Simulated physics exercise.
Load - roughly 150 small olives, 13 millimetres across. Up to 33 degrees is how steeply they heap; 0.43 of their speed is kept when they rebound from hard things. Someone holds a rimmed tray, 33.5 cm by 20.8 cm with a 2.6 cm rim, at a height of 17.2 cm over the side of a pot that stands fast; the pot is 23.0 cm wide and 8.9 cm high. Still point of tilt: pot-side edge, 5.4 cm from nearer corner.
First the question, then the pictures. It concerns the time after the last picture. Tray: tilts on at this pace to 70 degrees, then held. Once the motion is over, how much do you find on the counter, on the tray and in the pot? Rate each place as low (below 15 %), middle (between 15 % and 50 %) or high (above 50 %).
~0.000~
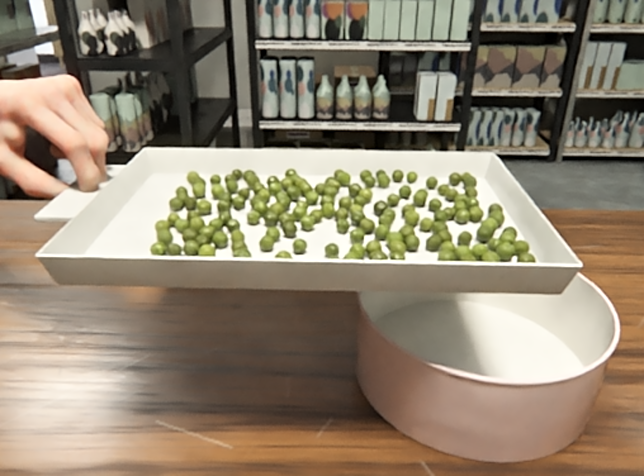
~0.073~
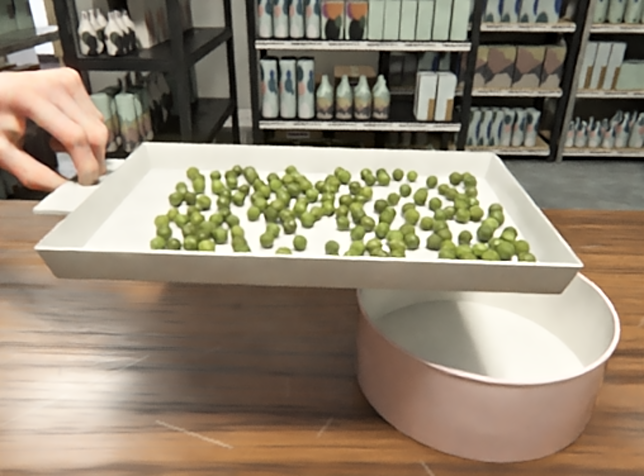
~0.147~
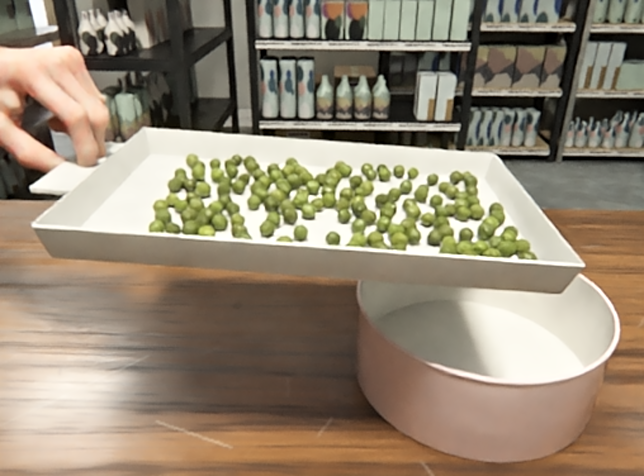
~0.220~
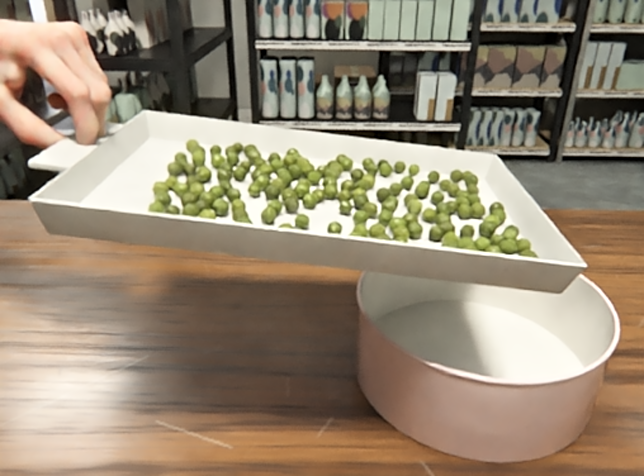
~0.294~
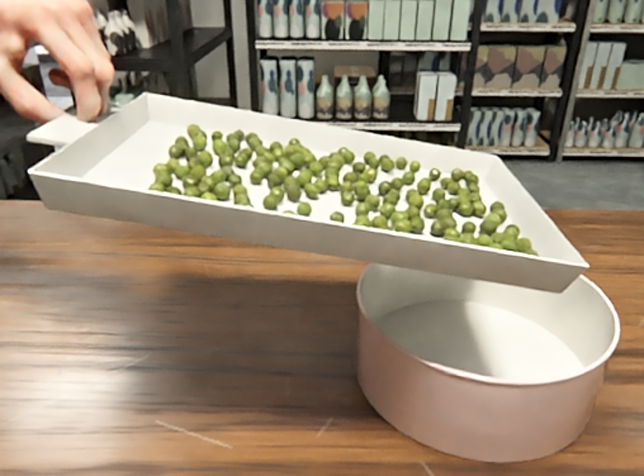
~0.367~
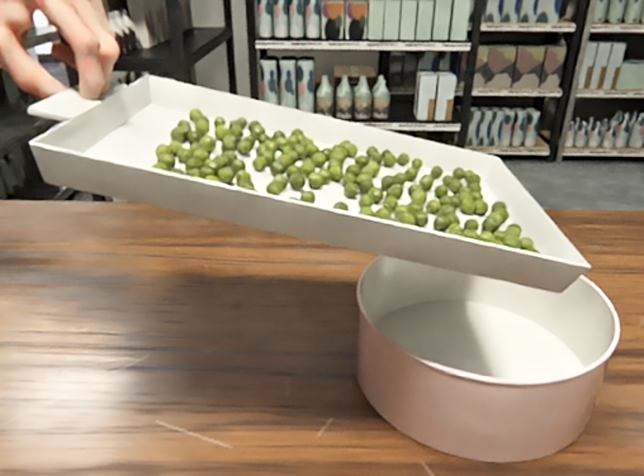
Ratings: Counter low; tray high; pot low.
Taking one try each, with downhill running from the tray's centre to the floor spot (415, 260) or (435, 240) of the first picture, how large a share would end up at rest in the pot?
Approximately 0 percent, then 0 percent.
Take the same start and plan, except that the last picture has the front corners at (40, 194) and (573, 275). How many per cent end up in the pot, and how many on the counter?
Pot 0; counter 0.
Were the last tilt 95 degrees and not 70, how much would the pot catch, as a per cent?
That would be around 85 percent.
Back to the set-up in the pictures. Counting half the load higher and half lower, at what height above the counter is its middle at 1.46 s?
Around 22 cm up.
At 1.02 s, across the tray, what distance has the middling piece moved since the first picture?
Displacement on the tray: About 9 cm.
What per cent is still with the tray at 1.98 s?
About 100 per cent.
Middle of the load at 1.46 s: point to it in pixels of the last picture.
Approximately (487, 162) in the last picture.
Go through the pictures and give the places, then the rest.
Tray tilt 0 degrees, front corners at (50, 251) and (569, 260); middle of the pieces at (328, 211); pot at (481, 295), in the first frame.
Tray tilt 1 degrees, front corners at (49, 243) and (569, 260); middle of the pieces at (329, 208), in the second frame.
Tray tilt 4 degrees, front corners at (46, 222) and (571, 260), lowest corner right back; middle of the pieces at (329, 200), in the third frame.
Tray tilt 7 degrees, front corners at (44, 196) and (573, 260), lowest corner right back; middle of the pieces at (331, 192), in the fourth frame.
Tray tilt 10 degrees, front corners at (44, 169) and (575, 260), lowest corner right back; middle of the pieces at (333, 183), in the fifth frame.
Tray tilt 13 degrees, front corners at (46, 142) and (577, 260), lowest corner right back; middle of the pieces at (336, 174); pot at (481, 295). The tray's pace is about 40 degrees a second, in the sixth frame.
Then, at 1.02 s, tilt 39 degrees; the tray holds 100 %, the pot 0 %.
After 1.46 s, tilt 57 degrees; the tray holds 100 %, the pot 0 %.
After 1.98 s, tilt 70 degrees; the tray holds 100 %, the pot 0 %.
By 2.3 s all is still; counter 0 %, tray 100 %, pot 0 %.
